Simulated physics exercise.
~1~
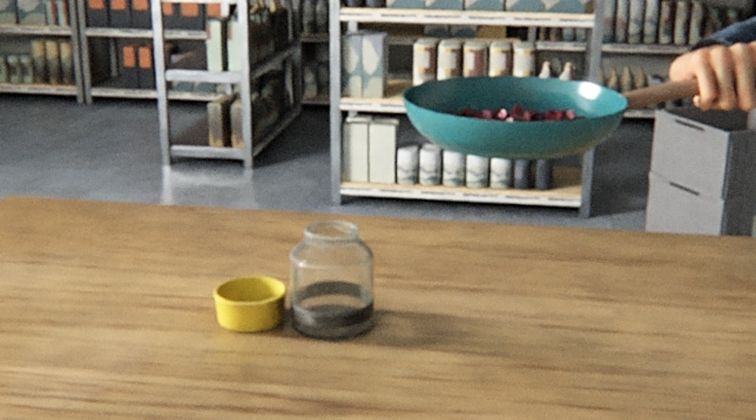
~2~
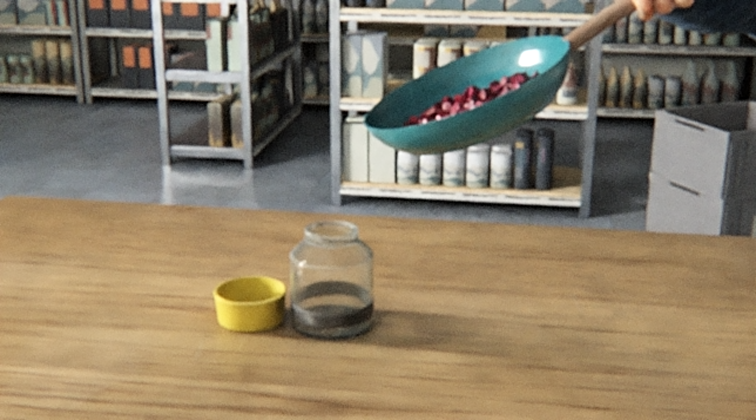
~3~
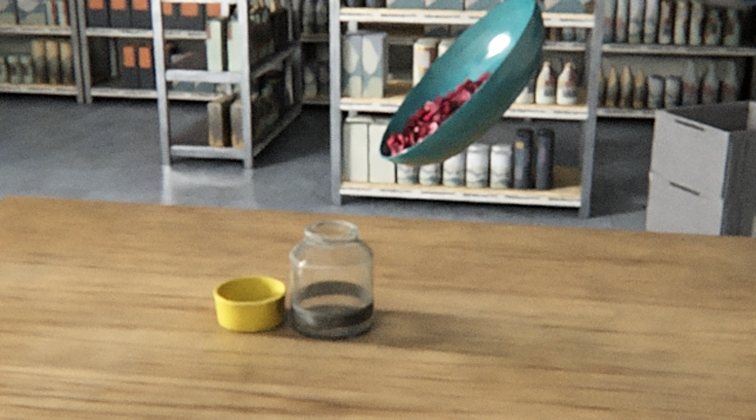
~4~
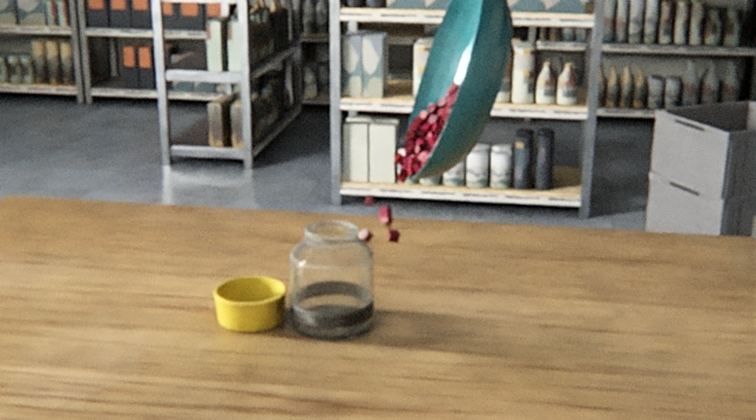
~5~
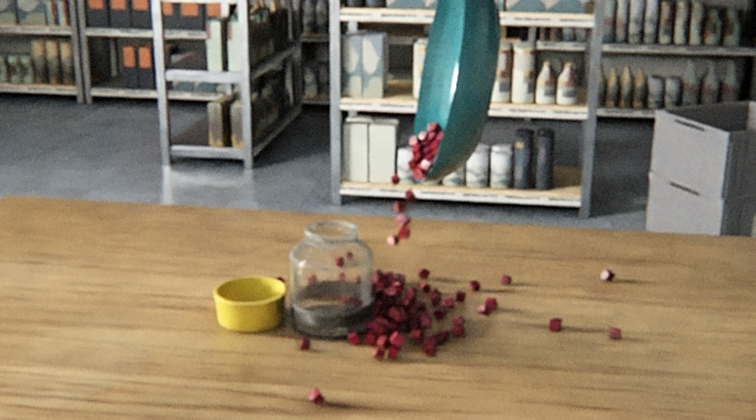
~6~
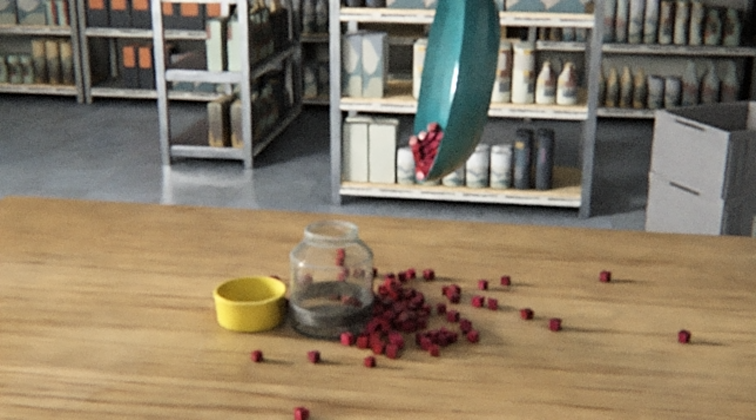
To begin with, a hand holds a teal pan of small dark red cubes above a wooden table, where a yellow dish stands beside a glass jar with a dark band, shelves behind. The pan moves left and tips, its handle end rising as the cubes slide toward the lower lip. It tilts steeper until the first few cubes drop near the jar's right side. Many more then fall, piling beside the jar and scattering across the table. Finally, the pan hangs nearly vertical with some cubes still inside, while most lie on the wood and the dish appears empty.
